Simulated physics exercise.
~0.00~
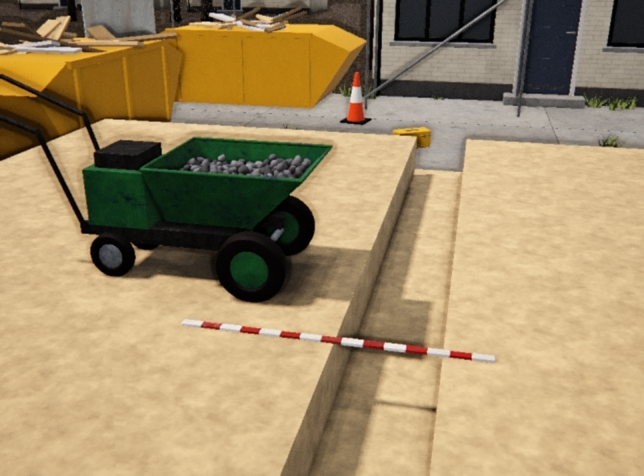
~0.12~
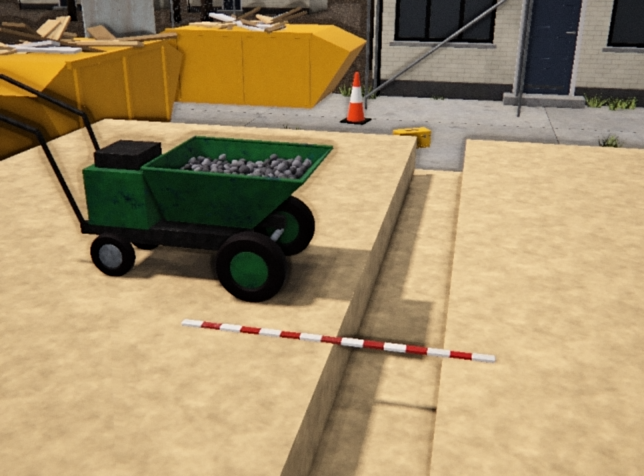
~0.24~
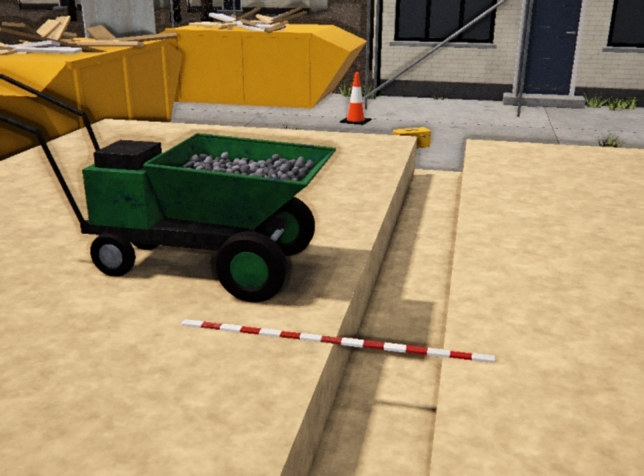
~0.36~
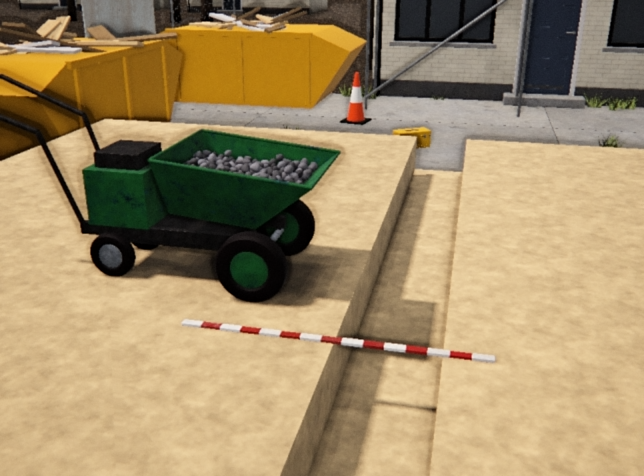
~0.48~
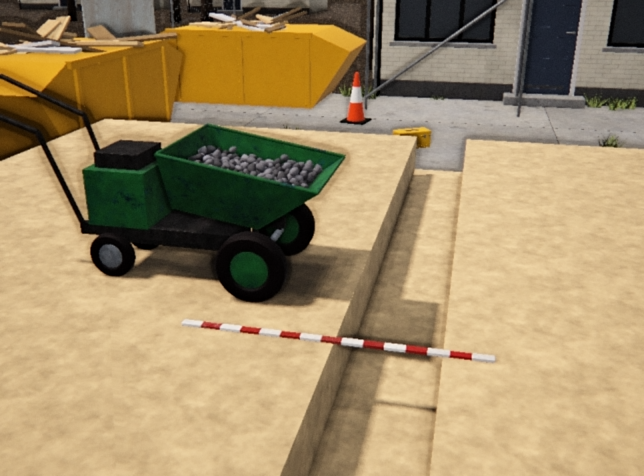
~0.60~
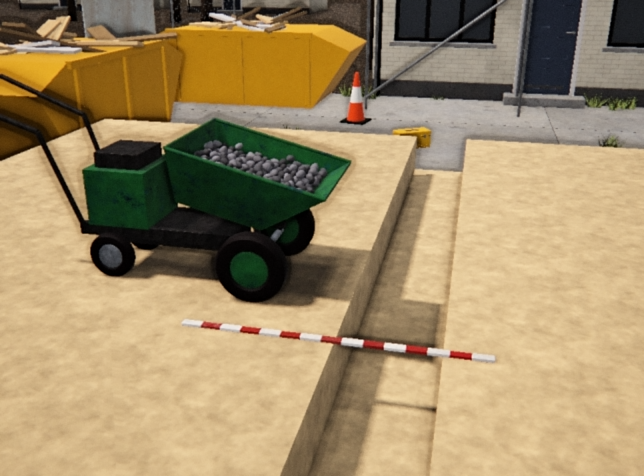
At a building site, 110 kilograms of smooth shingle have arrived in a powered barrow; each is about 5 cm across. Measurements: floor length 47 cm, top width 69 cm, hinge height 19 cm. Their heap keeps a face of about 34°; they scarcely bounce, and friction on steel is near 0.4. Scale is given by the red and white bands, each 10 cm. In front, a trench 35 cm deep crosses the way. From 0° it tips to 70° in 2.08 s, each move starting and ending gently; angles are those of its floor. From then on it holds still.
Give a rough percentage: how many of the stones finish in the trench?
100 %.
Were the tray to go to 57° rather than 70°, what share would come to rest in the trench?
It comes out at about 100 percent.
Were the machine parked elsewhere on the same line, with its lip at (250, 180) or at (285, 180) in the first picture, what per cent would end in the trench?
Roughly 60 in a hundred, then 100 in a hundred.
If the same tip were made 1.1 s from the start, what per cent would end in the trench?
Probably about 100 in a hundred.
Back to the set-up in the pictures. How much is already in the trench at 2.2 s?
Some 80 per cent.
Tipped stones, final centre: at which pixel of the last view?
Resting centre: About (411, 337).
After 1.6 s the floor is at 59°; 96 % in the tray, 4 % in the trench; the foremost stones are at (387, 287).
After 2.2 s the floor is at 70°; 18 % in the tray, 82 % in the trench; the foremost stones are at (441, 345).
After 2.5 s the floor is at 70°; 1 % in the tray, 99 % in the trench; the foremost stones are at (442, 338).
After 4.5 s the floor is at 70°; 0 % in the tray, 100 % in the trench; the foremost stones are at (442, 340).
